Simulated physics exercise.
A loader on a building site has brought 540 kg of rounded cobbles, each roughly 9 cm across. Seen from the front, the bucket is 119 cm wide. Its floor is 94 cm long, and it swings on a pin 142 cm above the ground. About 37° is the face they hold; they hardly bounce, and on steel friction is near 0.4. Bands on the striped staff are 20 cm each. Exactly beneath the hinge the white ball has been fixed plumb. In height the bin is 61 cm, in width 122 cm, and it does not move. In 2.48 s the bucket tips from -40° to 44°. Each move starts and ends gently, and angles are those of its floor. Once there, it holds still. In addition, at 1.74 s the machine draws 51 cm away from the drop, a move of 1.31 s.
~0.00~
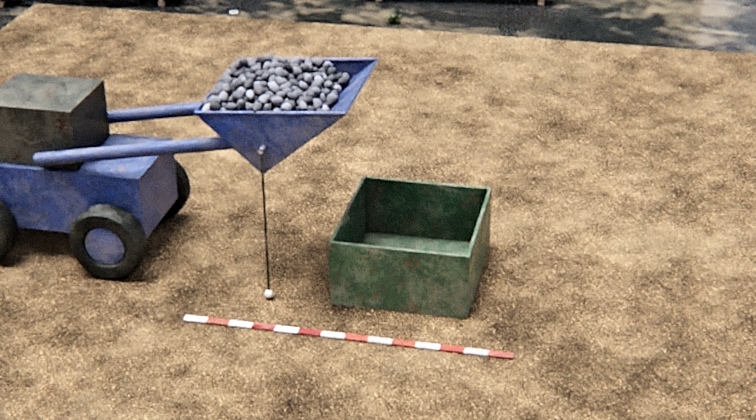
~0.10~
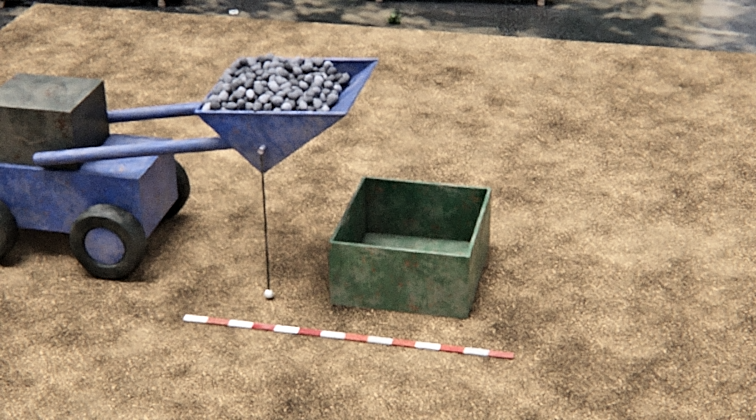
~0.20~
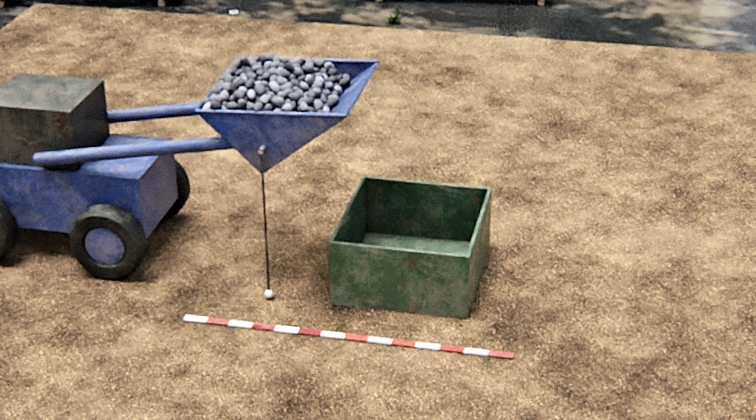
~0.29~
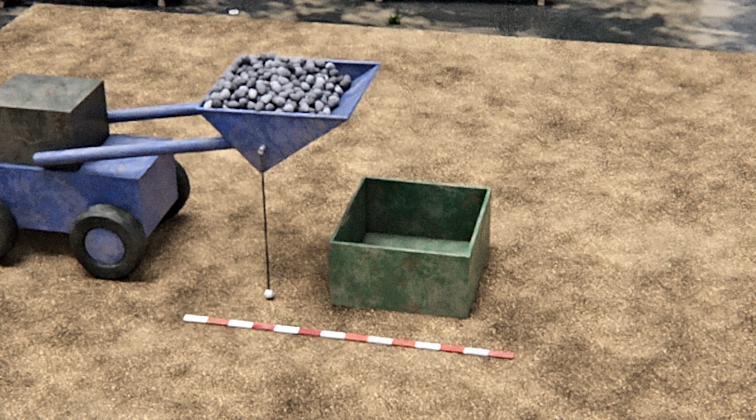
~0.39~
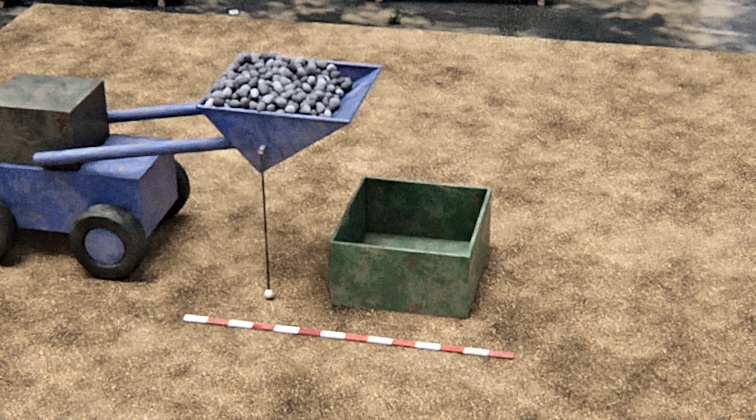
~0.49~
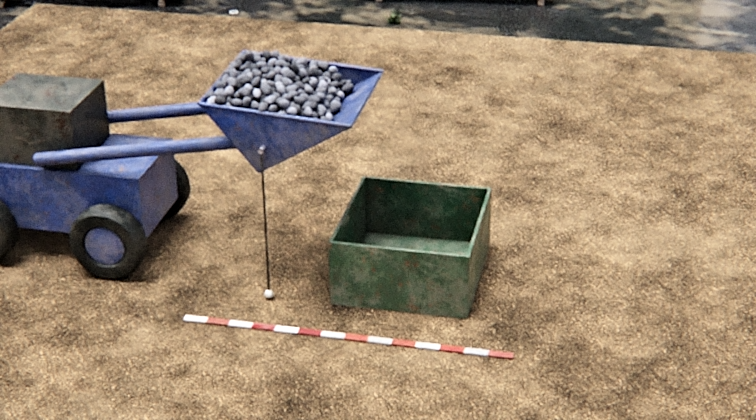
A blue bucket heaped with grey stones, held up on a loader's arms, slowly tilted a little downward on its right side, while the loader and the green bin beside it stayed still.
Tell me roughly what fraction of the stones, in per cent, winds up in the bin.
Roughly 70 per cent of the stones.
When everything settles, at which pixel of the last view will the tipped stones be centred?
Around (389, 263).
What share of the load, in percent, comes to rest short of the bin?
30 per cent or so.
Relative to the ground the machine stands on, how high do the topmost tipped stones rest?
The top of the heap ends up around 32 cm above that ground.
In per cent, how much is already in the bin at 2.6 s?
Some 70 per cent.
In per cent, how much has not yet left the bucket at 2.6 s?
It holds some 0 per cent.
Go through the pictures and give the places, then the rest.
The bucket is at -40°, its lip at (345, 114); the top of the load is at (278, 69), in the first picture.
Lip at (346, 114), floor tilted -40°, highest stones at (277, 68); the stones move at 0.0 m/s on average, in the second picture.
Lip at (347, 116), floor tilted -39°, highest stones at (274, 67); the stones move at 0.1 m/s on average, in the third picture.
The bucket is at -37°, its lip at (348, 118); the top of the load is at (273, 68); the stones move at 0.1 m/s on average, in the fourth picture.
The bucket is at -34°, its lip at (350, 122); the top of the load is at (274, 66); the stones move at 0.1 m/s on average, in the fifth picture.
The bucket is at -31°, its lip at (351, 126); the top of the load is at (265, 65); the stones move at 0.2 m/s on average, in the sixth picture.
After 1.9 s the floor is at 31°; 76 % in the bucket, 23 % in the bin, 1 % beside or beyond the bin; the foremost stones are at (408, 259).
After 2.6 s the floor is at 44°; 0 % in the bucket, 29 % short of the bin, 68 % in the bin, 3 % beside or beyond the bin; the foremost stones are at (469, 277).
After 3.5 s the floor is at 44°; 0 % in the bucket, 28 % short of the bin, 69 % in the bin, 3 % beside or beyond the bin; the foremost stones are at (480, 297).
After 6.2 s the floor is at 44°; 0 % in the bucket, 28 % short of the bin, 69 % in the bin, 3 % beside or beyond the bin; the foremost stones are at (480, 297).
